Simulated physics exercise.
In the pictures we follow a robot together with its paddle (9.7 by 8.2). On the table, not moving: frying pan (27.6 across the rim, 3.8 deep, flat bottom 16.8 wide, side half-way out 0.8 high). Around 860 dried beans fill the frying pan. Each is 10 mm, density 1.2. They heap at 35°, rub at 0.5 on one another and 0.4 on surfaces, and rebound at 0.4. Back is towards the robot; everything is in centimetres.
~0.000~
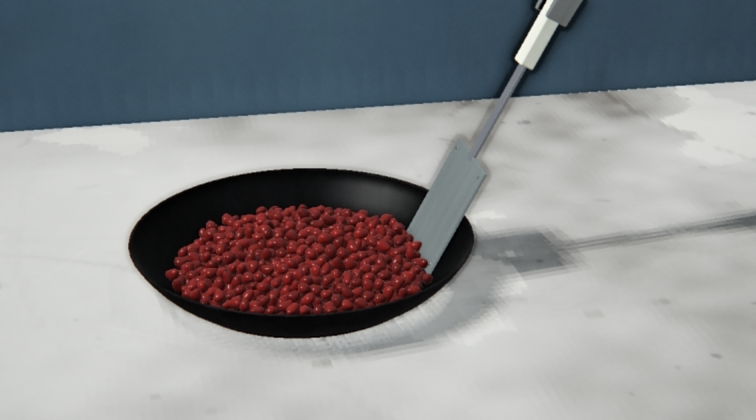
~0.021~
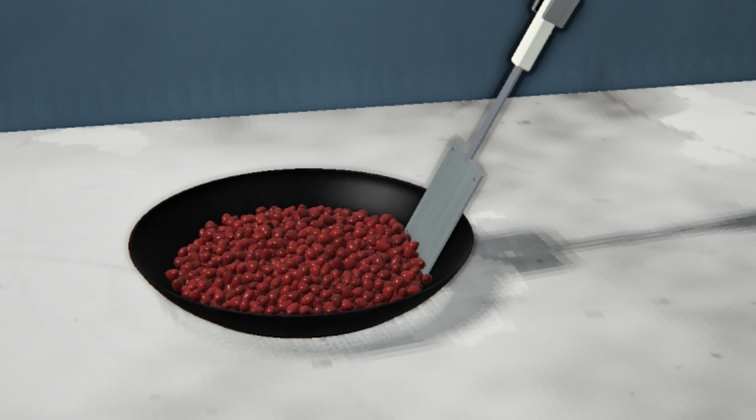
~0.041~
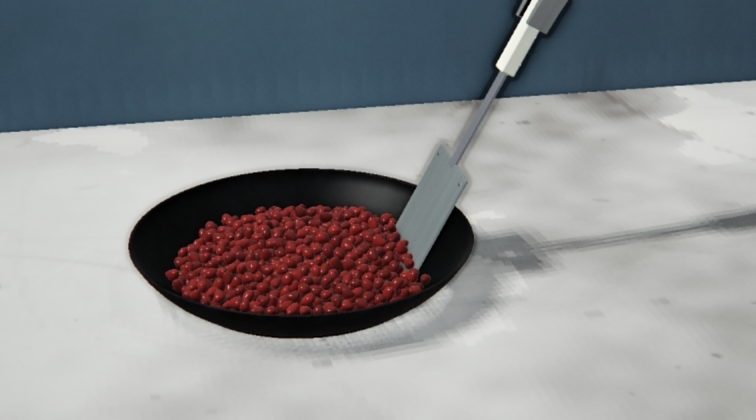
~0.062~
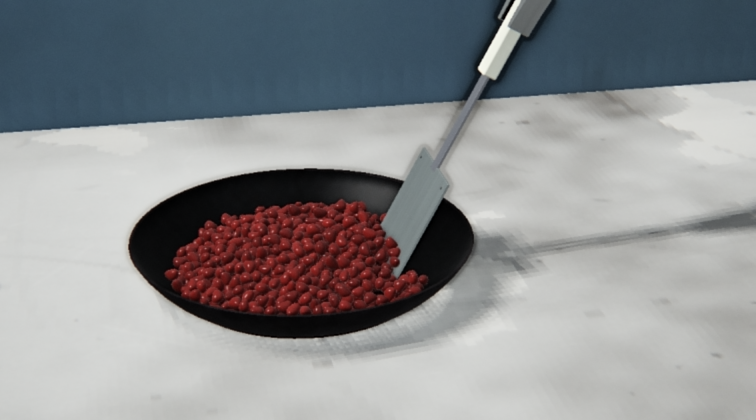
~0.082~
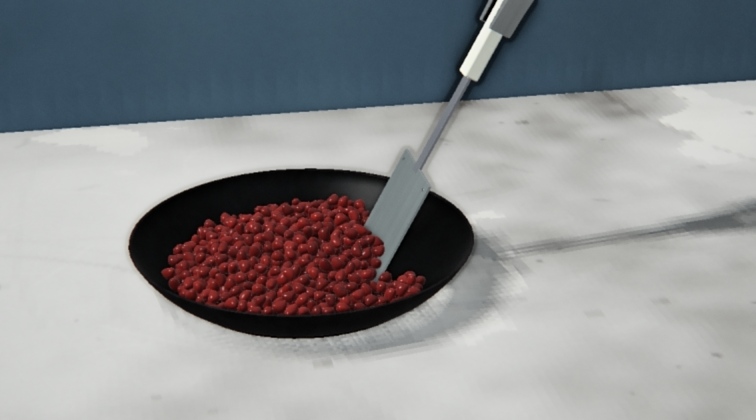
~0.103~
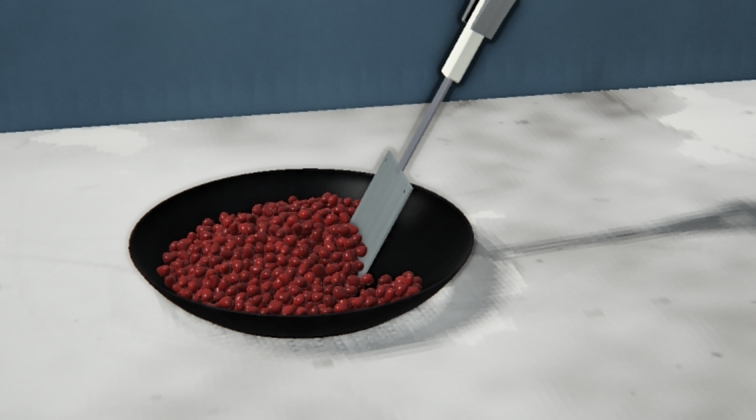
To begin with, a tilted grey paddle rests against the right side of a black frying pan filled with small red beans on a pale tabletop. The paddle then slides left through the pan, pushing the beans into a slightly higher heap and leaving a few behind near the front right.
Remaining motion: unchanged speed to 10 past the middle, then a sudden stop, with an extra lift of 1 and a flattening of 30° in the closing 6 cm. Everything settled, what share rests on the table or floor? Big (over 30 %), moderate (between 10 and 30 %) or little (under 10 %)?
The share is moderate.
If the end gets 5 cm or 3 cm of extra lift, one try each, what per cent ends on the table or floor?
First try about 20 %, second try about 25 %.
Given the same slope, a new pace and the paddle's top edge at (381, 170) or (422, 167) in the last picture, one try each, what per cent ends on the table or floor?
That comes to some 25 and some 20 percent, in that order.
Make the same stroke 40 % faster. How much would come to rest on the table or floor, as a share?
Then around 25 percent would finish on the table or floor.
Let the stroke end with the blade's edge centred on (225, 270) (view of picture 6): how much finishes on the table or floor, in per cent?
Estimate: Approx. 5 %.
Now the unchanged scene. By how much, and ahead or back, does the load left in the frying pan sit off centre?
It sits near 4.5 centimetres ahead of centre.
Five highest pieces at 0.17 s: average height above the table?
Height: Approx. 5 cm.
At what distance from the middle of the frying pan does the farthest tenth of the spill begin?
That distance is around 25 cm.
After 0.17 s, sloping 62°, highest piece 6 above the table; 857 in the frying pan.
After 0.24 s, sloping 51°, highest piece 6 above the table; 852 in the frying pan, 5 on the blade or in flight.
After 0.47 s, sloping 32°, highest piece 6 above the table; 664 in the frying pan, 189 on the table or floor, 4 on the blade or in flight.
After 1.52 s, sloping 32°, highest piece 5 above the table; 660 in the frying pan, 197 on the table or floor.
In the end, 660 in the frying pan, 197 on the table or floor. That is 23 % on the table or floor.
